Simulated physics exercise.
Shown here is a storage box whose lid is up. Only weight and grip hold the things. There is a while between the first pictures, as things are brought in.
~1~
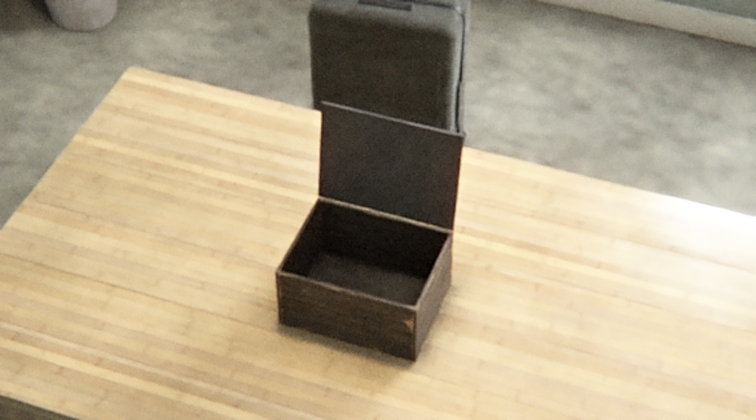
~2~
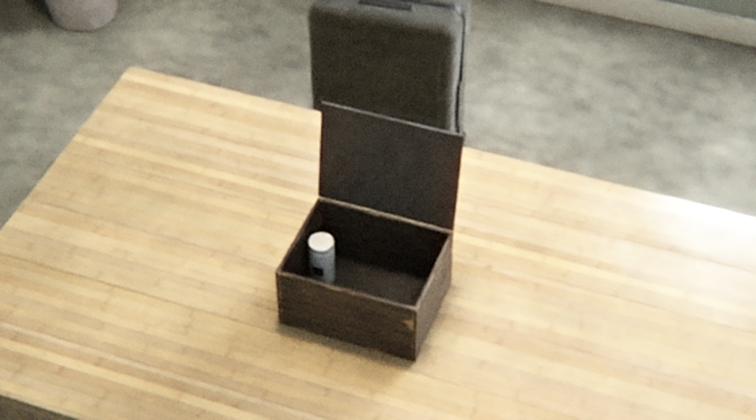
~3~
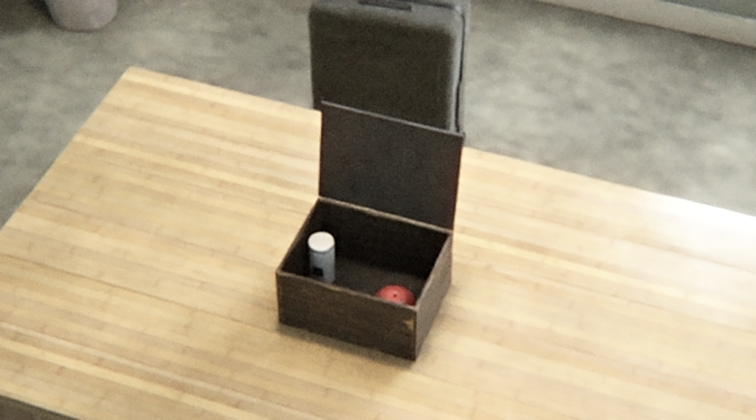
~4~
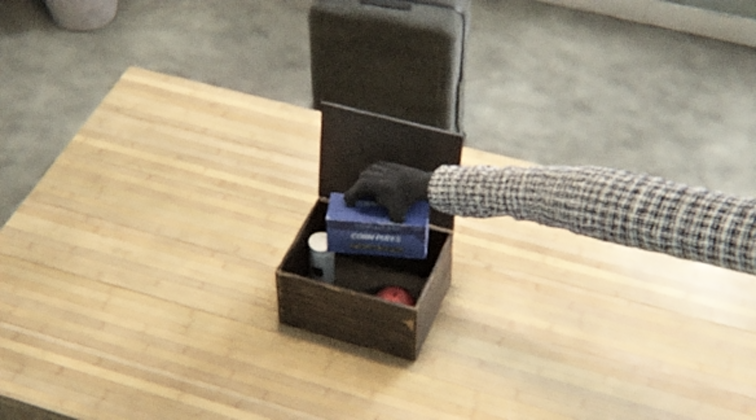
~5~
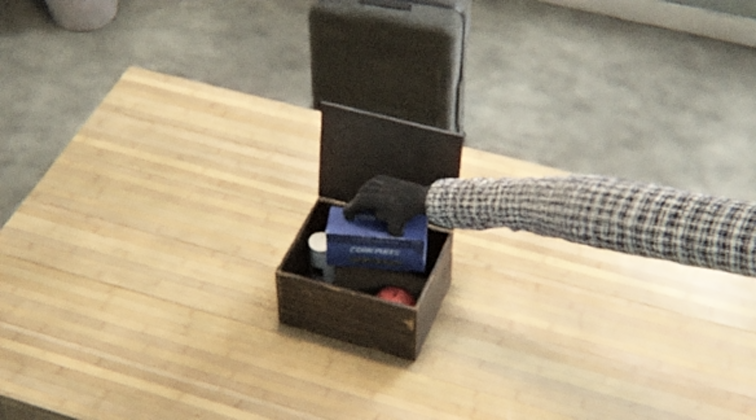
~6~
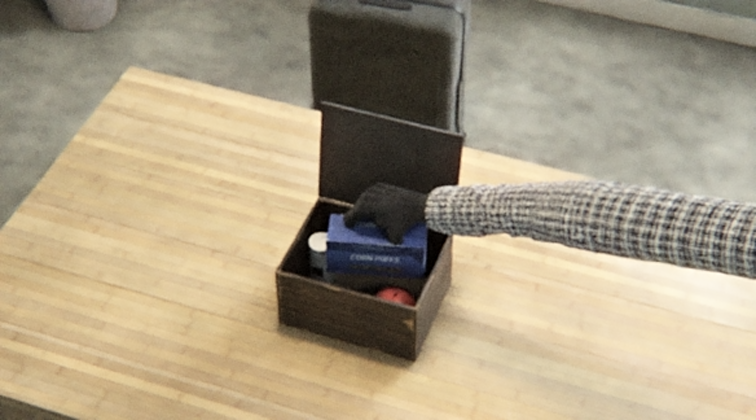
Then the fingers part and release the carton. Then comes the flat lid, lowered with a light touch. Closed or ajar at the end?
The lid is in place.
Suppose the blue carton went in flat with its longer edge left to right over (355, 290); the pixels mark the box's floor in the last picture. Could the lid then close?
Then the lid comes down fully.
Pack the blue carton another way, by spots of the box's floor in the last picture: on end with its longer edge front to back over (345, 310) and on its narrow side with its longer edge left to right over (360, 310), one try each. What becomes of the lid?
On the first try the lid stays partly open, and on the second it goes all the way down.
Then, 0.50 s on from there, blue carton turned 30° from how it was put near (369, 276); red apple shifted a little.
Then, 1.30 s on from there, lid 77° above the rim; blue carton shifted a little near (365, 284).
Then, 1.80 s on from there, lid 46° above the rim; blue carton shifted a little near (365, 284).
Then, 2.20 s on from there, lid 15° above the rim; blue carton shifted a little near (365, 284).
In the end, lid shut; moved from the start, blue carton; the other 2 unmoved. At the end, from the last picture's camera, blue carton near (365, 284).
